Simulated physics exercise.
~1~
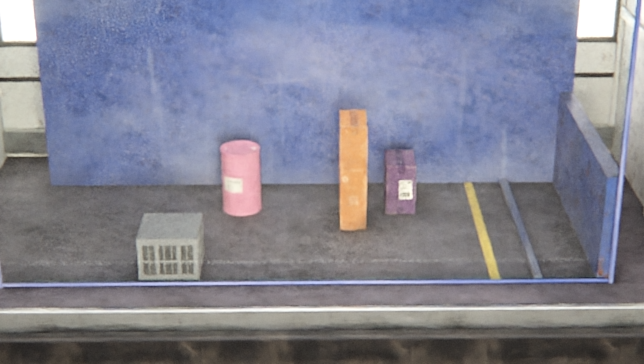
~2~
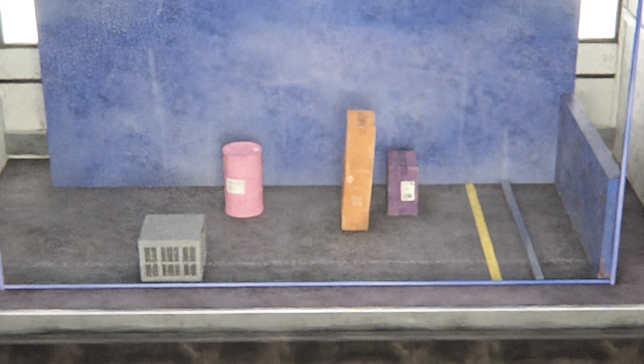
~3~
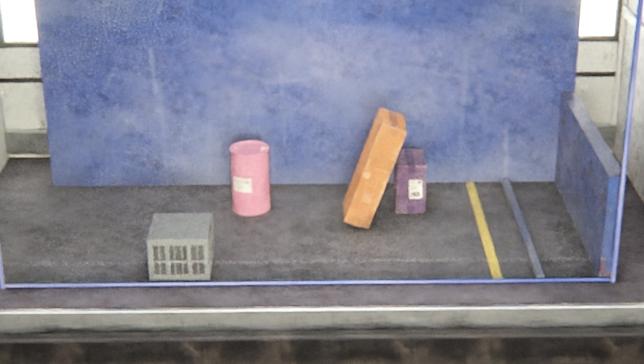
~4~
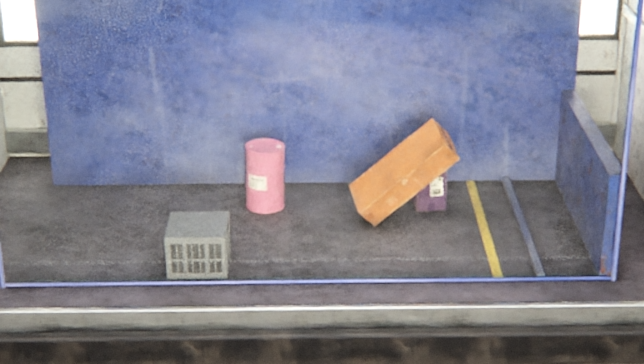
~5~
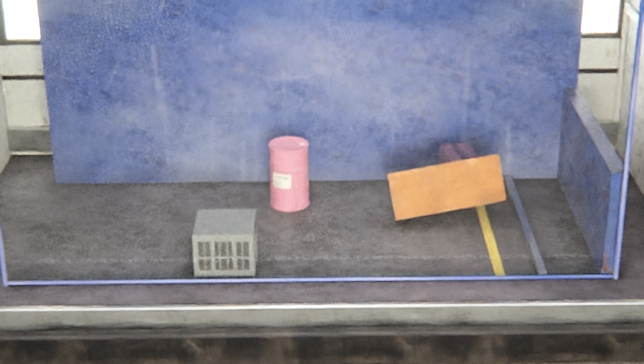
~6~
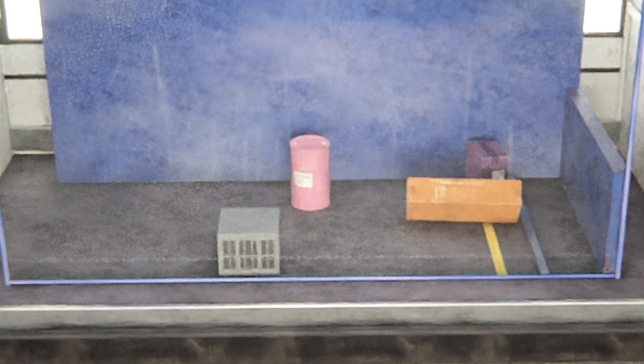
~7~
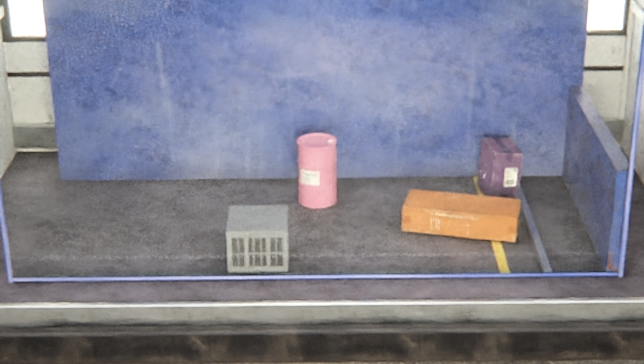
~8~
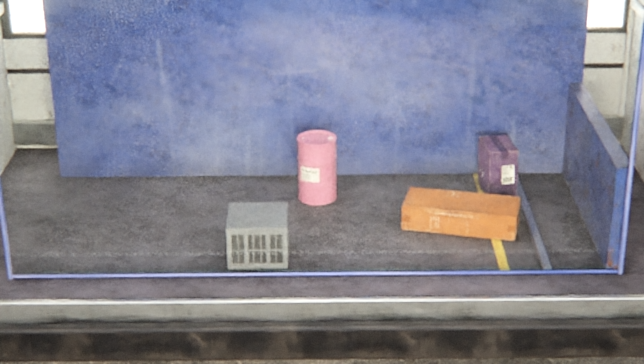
A tall orange box topples right as everything slides, and the purple pack crosses the yellow line.
